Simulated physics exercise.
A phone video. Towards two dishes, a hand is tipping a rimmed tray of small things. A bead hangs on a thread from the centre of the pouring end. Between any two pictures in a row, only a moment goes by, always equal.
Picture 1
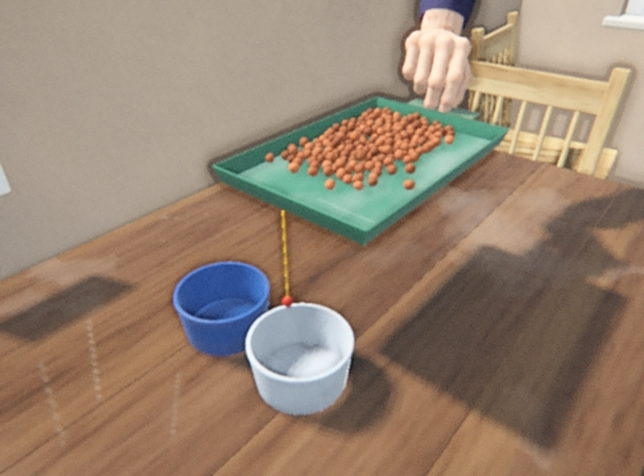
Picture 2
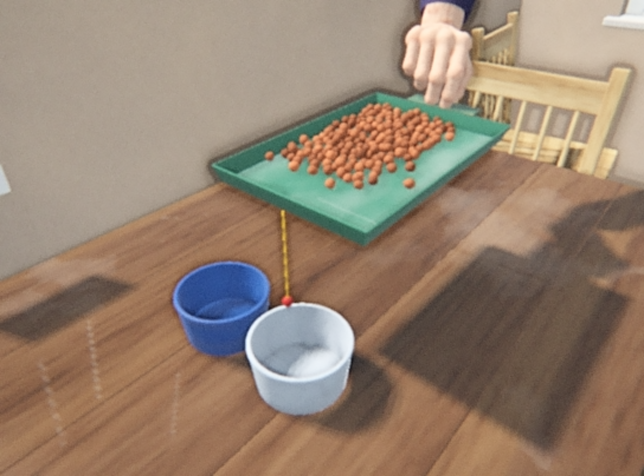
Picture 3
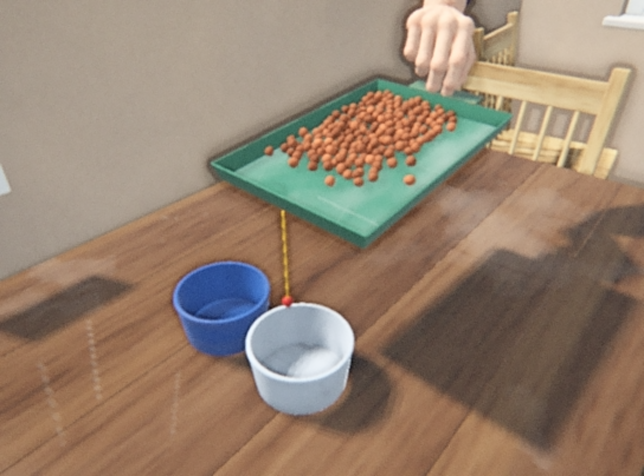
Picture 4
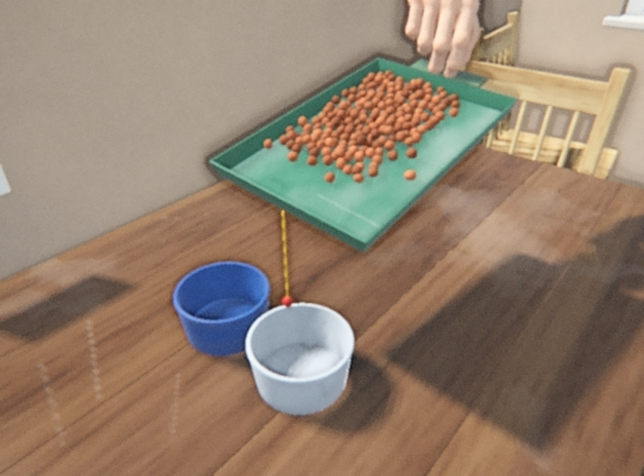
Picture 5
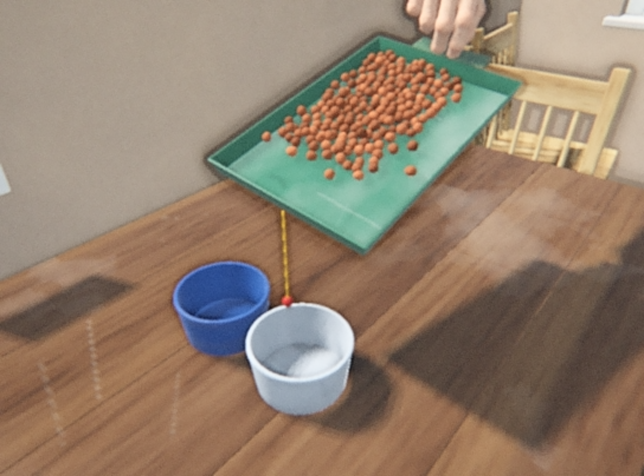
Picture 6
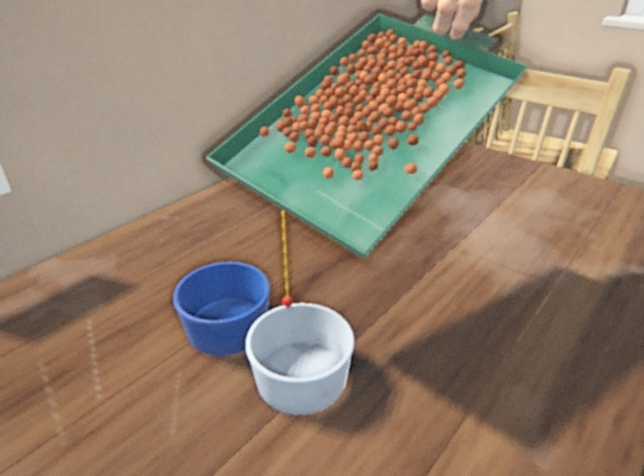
A hand raises the far end of a green tray of small brown balls above two bowls.
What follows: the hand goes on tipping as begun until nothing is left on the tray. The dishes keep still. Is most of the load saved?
The catch is short of half the load.
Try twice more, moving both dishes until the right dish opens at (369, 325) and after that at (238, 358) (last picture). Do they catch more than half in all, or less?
Held in all, by try: A smaller portion, then a smaller portion.
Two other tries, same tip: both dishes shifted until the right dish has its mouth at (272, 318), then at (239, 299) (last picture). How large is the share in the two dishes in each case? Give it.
Around 0 and around 0 per cent, in that order.
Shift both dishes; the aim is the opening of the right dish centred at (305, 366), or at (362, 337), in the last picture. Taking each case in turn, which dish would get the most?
Try 1: The rightmost dish; try 2: The rightmost dish.
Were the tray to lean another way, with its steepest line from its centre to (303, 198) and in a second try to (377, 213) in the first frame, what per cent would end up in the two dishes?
In turn some 40 and 30 per cent.
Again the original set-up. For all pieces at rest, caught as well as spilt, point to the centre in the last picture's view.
The centre settles at about (338, 424).
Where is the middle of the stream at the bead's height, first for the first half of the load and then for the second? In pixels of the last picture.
I'd say around (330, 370) at first, then around (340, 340).
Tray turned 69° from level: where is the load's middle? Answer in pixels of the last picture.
Near (344, 235).
Soon after the last picture, tray tipped steeply; about two thirds on the tray; a stray few in the right dish; a stray few outside both; about a quarter in the air.
A little later, tray tipped past a quarter turn; a stray few on the tray; about a quarter in the right dish; about two thirds outside both; a small part in the air.
Later still, tray tipped past a quarter turn; about a third in the right dish; about two thirds outside both.
At rest, tray tipped past a quarter turn; about a third in the right dish; none in the left dish; about two thirds outside both.
